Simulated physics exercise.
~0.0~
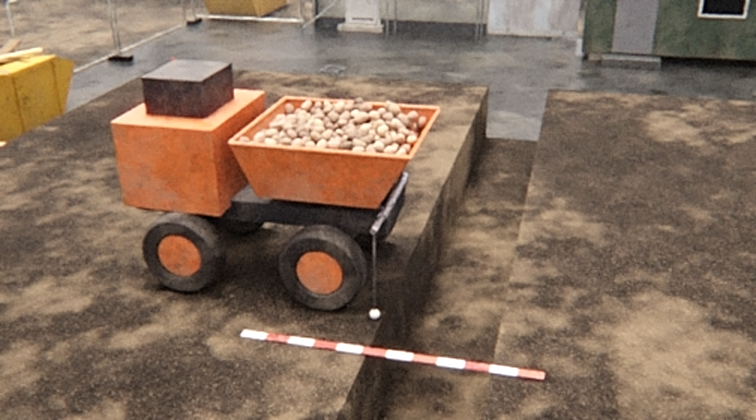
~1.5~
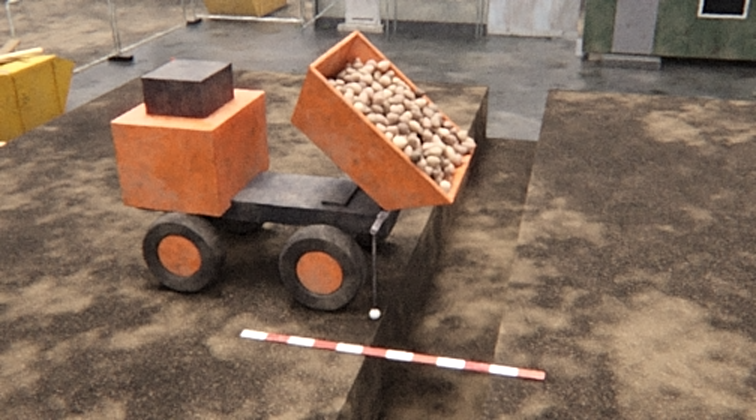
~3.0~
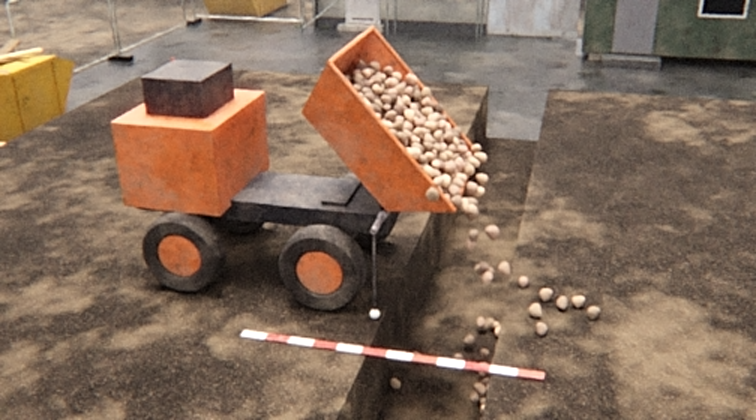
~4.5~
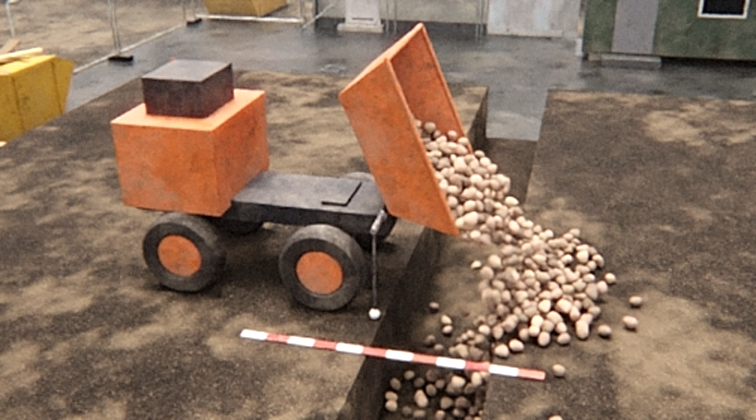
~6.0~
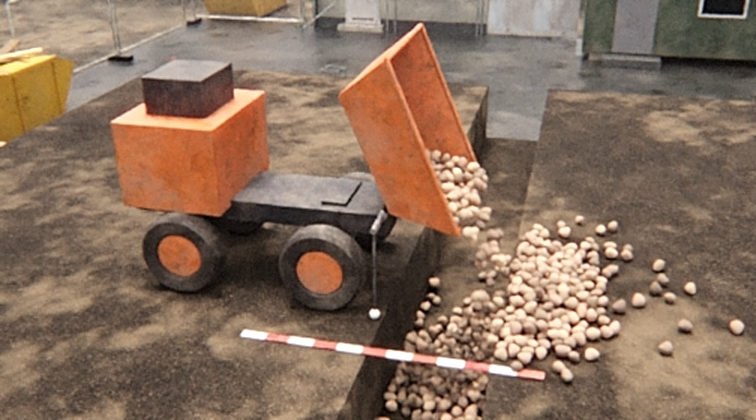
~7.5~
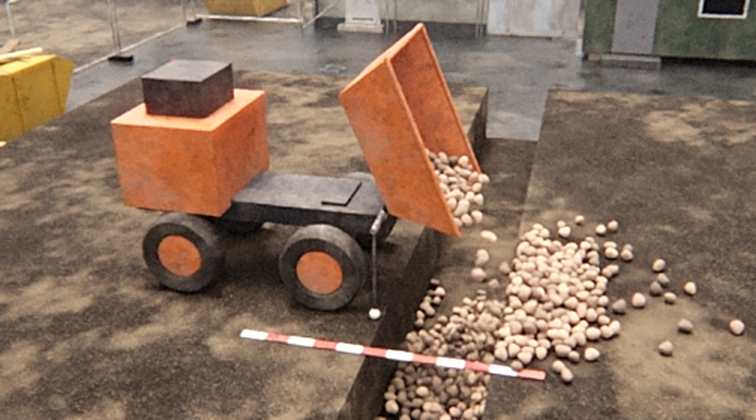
We see a small orange dumper beside a trench tip its stone-filled body steeply to the right, sending stones pouring over the edge. Most land in the trench, others scatter on the ground beyond it, and a small heap remains in the raised body as everything settles.
